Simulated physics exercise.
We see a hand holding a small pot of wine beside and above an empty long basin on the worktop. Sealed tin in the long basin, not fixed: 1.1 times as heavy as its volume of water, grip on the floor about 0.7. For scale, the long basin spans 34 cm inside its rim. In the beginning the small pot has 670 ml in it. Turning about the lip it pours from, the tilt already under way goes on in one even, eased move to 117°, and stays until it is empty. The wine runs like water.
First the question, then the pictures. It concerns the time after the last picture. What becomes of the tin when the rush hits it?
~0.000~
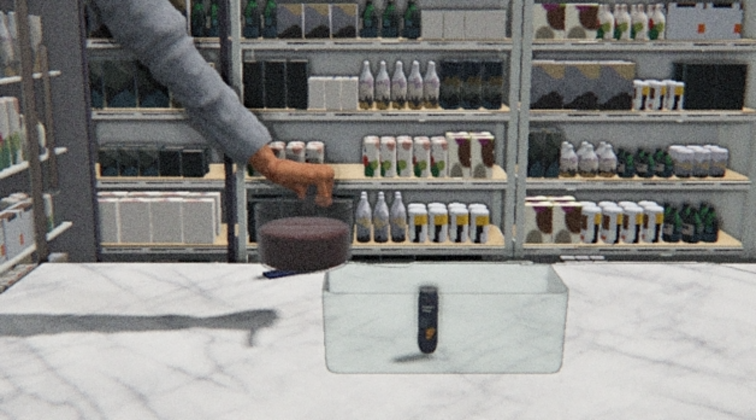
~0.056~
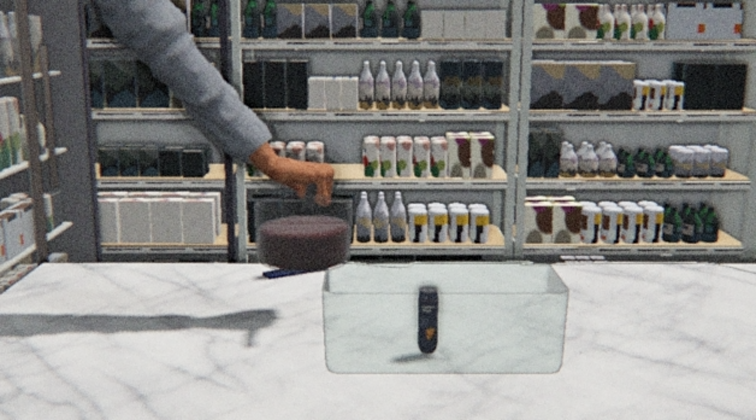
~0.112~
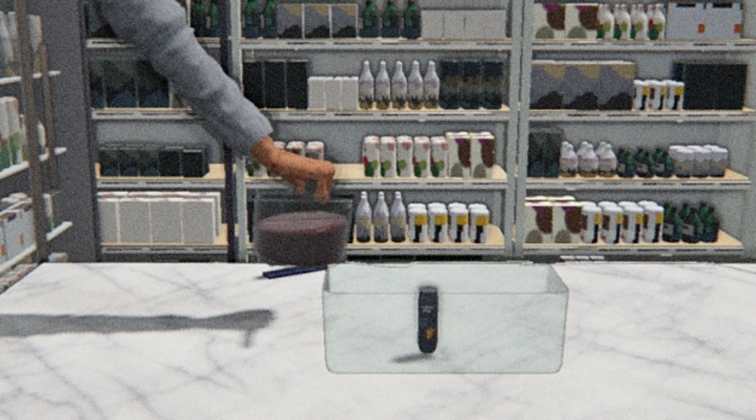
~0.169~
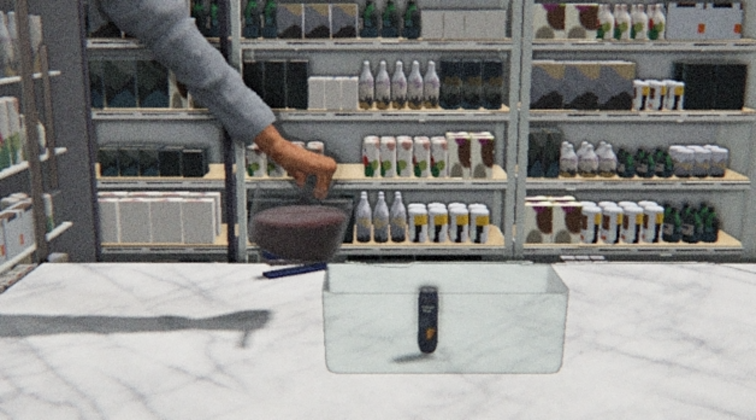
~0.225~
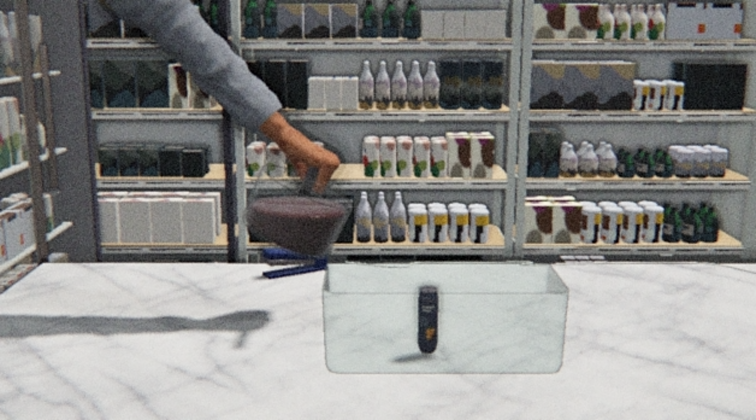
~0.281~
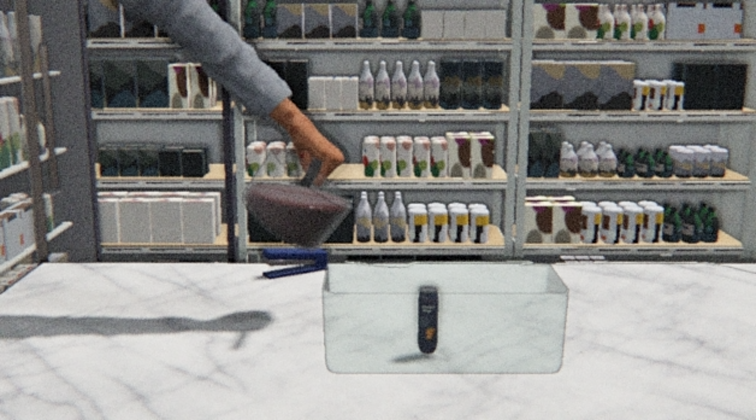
It tips over.
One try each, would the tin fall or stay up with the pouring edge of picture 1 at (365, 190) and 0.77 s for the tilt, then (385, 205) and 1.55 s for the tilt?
Try 1: Still standing; try 2: Still standing.
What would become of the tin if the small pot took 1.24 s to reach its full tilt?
Then the tin tumbles.
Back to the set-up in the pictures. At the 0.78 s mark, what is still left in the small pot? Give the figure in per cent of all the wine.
Close to 2 in a hundred.
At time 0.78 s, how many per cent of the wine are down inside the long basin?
That comes to about 88 percent.
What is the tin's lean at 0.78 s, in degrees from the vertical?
It sits at roughly 0°.
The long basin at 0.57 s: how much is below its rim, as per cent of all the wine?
I'd estimate some 8 percent of the liquid.
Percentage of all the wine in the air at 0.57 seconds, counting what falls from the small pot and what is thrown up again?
52 per cent.
After 0.57 s the tilt is 102° and 40 per cent is still to pour; the tin stands where it began.
After 0.78 s the tilt is 117° and 2 per cent is still to pour; the tin stands where it began.
After 1.00 s the tilt is 117° and 0 per cent is still to pour; the tin leans 28°.
After 1.24 s the tilt is 117° and 0 per cent is still to pour; the tin lies on its side.
In the end the tin lies on its side.
